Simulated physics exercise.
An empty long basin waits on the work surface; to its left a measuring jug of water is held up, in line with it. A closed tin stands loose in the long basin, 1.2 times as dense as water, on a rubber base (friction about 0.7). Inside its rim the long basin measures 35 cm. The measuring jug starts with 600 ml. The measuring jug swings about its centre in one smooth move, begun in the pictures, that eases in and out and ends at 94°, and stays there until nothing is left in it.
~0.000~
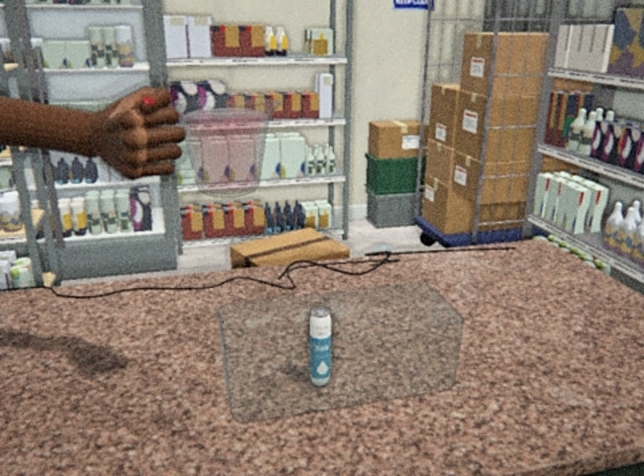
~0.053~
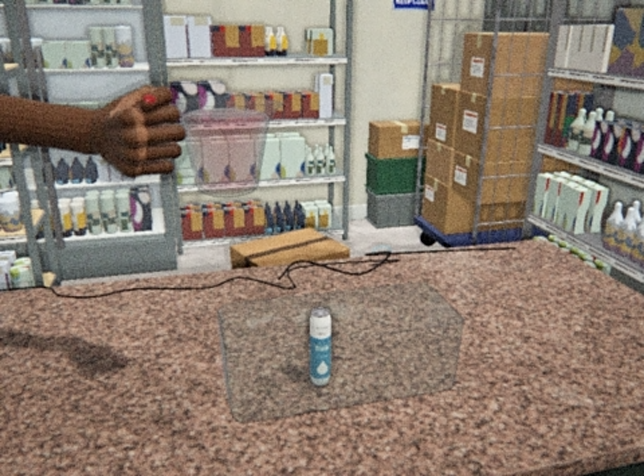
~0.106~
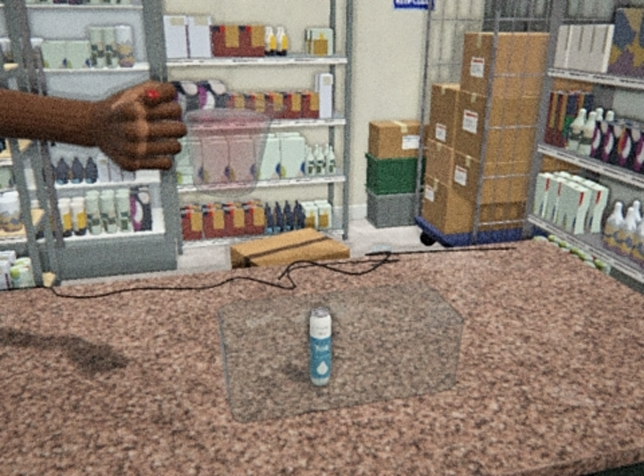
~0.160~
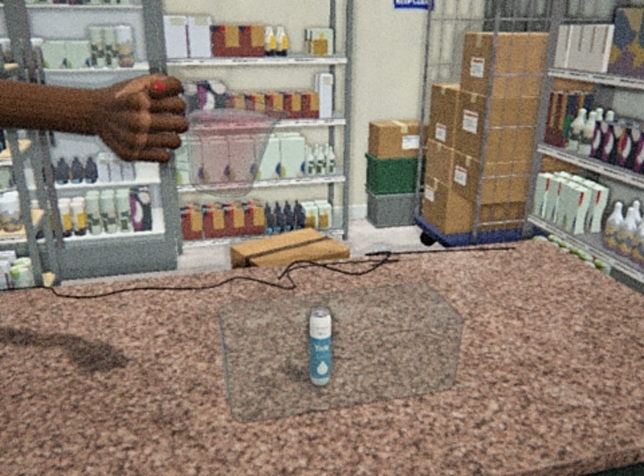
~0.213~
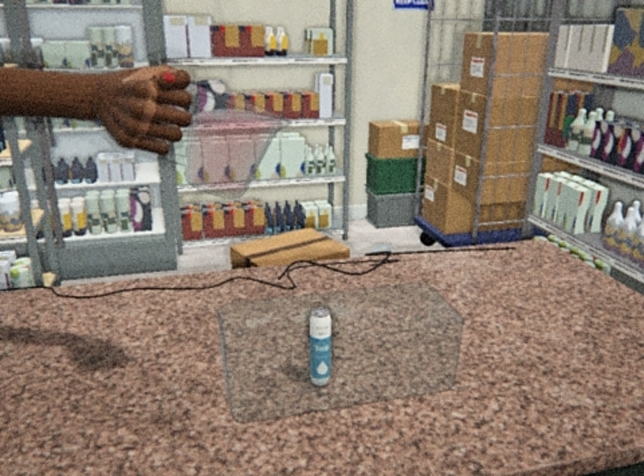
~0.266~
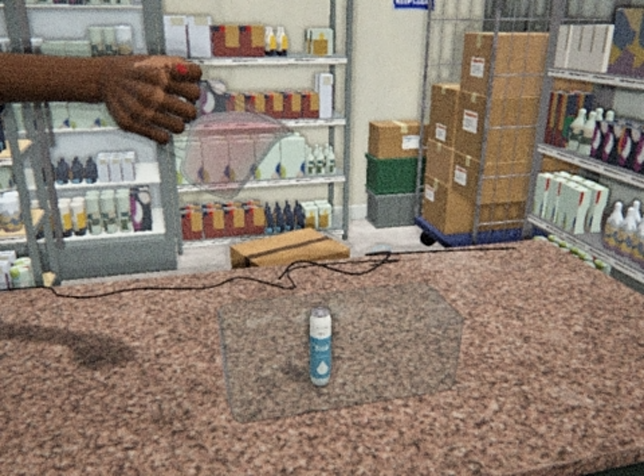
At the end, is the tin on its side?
It stays up.
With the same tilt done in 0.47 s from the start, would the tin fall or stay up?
Then it remains upright.
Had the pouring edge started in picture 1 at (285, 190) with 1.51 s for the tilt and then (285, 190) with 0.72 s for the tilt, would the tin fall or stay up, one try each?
First it remains upright; then it goes over.
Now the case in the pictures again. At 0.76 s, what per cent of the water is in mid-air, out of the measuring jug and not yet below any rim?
About 34 per cent.
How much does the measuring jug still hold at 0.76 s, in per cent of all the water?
Near 16 in a hundred.
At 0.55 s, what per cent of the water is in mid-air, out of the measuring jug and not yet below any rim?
About 38 per cent.
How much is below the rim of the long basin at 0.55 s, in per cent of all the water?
Near 6 in a hundred.
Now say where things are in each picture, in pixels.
In the first frame, it leans 0°; its right rim is at (282, 101); the water meets the walls at (182, 116) and (267, 113); the long basin's rim runs from (222, 329) to (446, 302); the tin's top is at (320, 315).
In the second frame, it leans 1°; its right rim is at (283, 102); the water meets the walls at (182, 115) and (267, 113).
In the third frame, it leans 5°; its right rim is at (286, 106); the water meets the walls at (185, 114) and (269, 115).
In the fourth frame, it leans 11°; its right rim is at (289, 112); the water meets the walls at (188, 114) and (274, 116).
In the fifth frame, it leans 19°; its right rim is at (293, 122); the water meets the walls at (192, 117) and (281, 119).
In the sixth frame, it leans 28°; its right rim is at (296, 133); the water meets the walls at (192, 125) and (291, 127); 1 per cent is over the edge.
Then, 0.55 s in, the tilt is 82° and 56 per cent is still to pour; the tin stands where it began.
Then, 0.76 s in, the tilt is 94° and 15 per cent is still to pour; the tin stands where it began.
Then, 0.98 s in, the tilt is 94° and 2 per cent is still to pour; the tin stands where it began.
Then, 1.22 s in, the tilt is 94° and 0 per cent is still to pour; the tin stands where it began.
Finally, the tin stands where it began.
